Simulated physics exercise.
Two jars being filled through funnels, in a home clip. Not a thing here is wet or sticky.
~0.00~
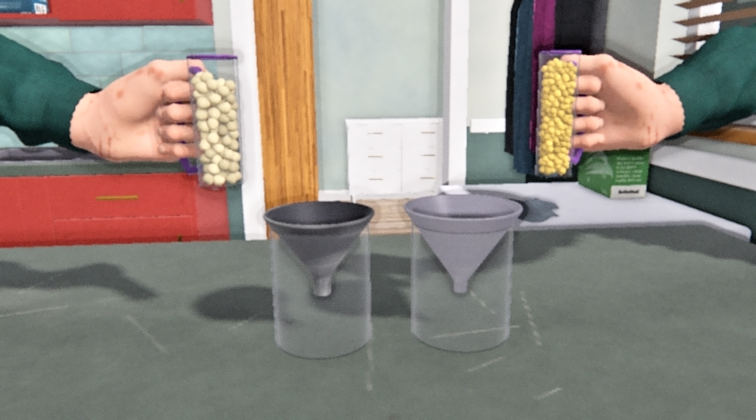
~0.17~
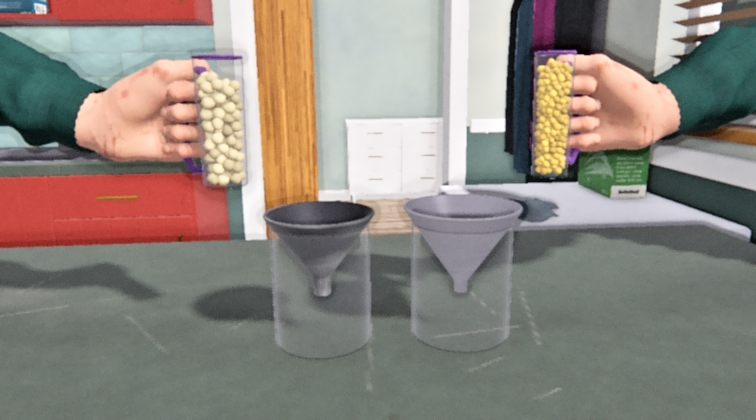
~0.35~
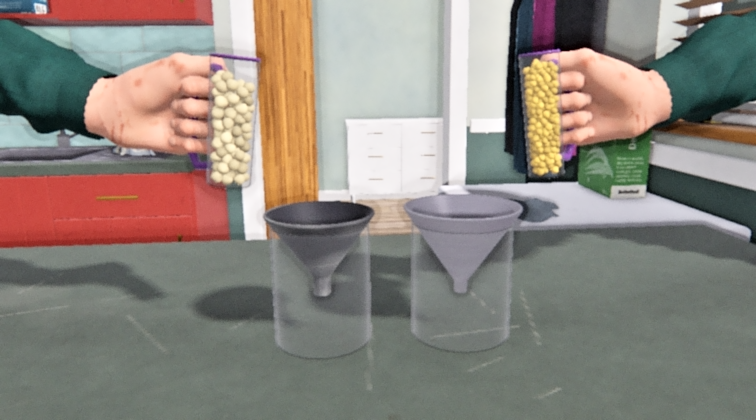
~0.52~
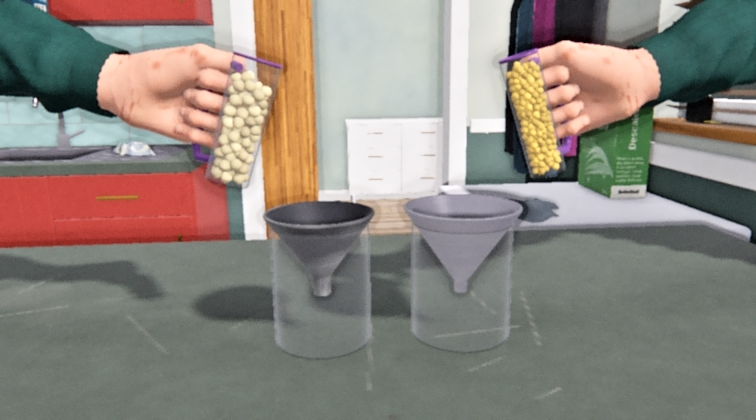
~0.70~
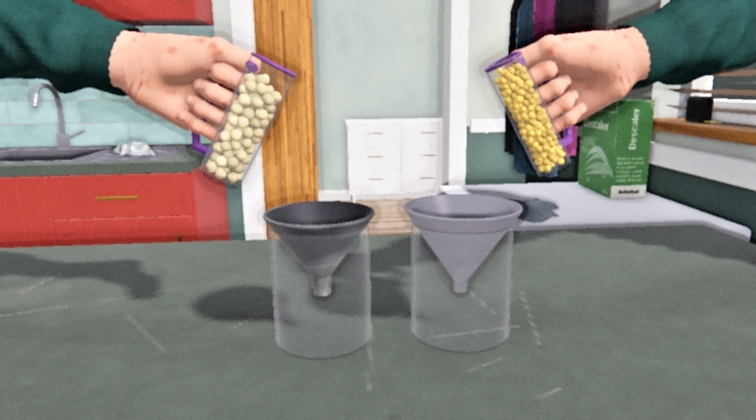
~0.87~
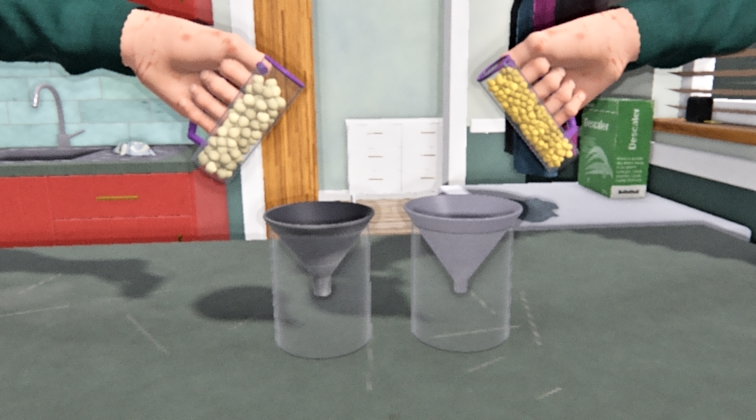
We see two hands holding clear cups, one of pale round pieces and one of smaller yellow pieces, on either side of two funnels set in clear jars; the hands move slightly inward and gradually tilt the cups toward each other.
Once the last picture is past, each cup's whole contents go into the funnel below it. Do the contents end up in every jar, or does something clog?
In order: Left funnel: Stops flowing. Right funnel: Stops flowing.
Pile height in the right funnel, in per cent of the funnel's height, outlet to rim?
75 %, roughly.
After 1.30 s, left, all still in the cup; right, all still in the cup.
After 1.75 s, left, nearly all still in the cup, a stray few in or over the funnel; right, nearly all still in the cup, a stray few in or over the funnel.
After 2.29 s, left, about a third still in the cup, about two thirds in or over the funnel, a stray few down in the jar; right, about two thirds still in the cup, about a quarter in or over the funnel, a stray few down in the jar.
At rest (3.2 s), left, nearly all stuck in the funnel, a stray few down in the jar; right, nearly all stuck in the funnel, a stray few down in the jar.
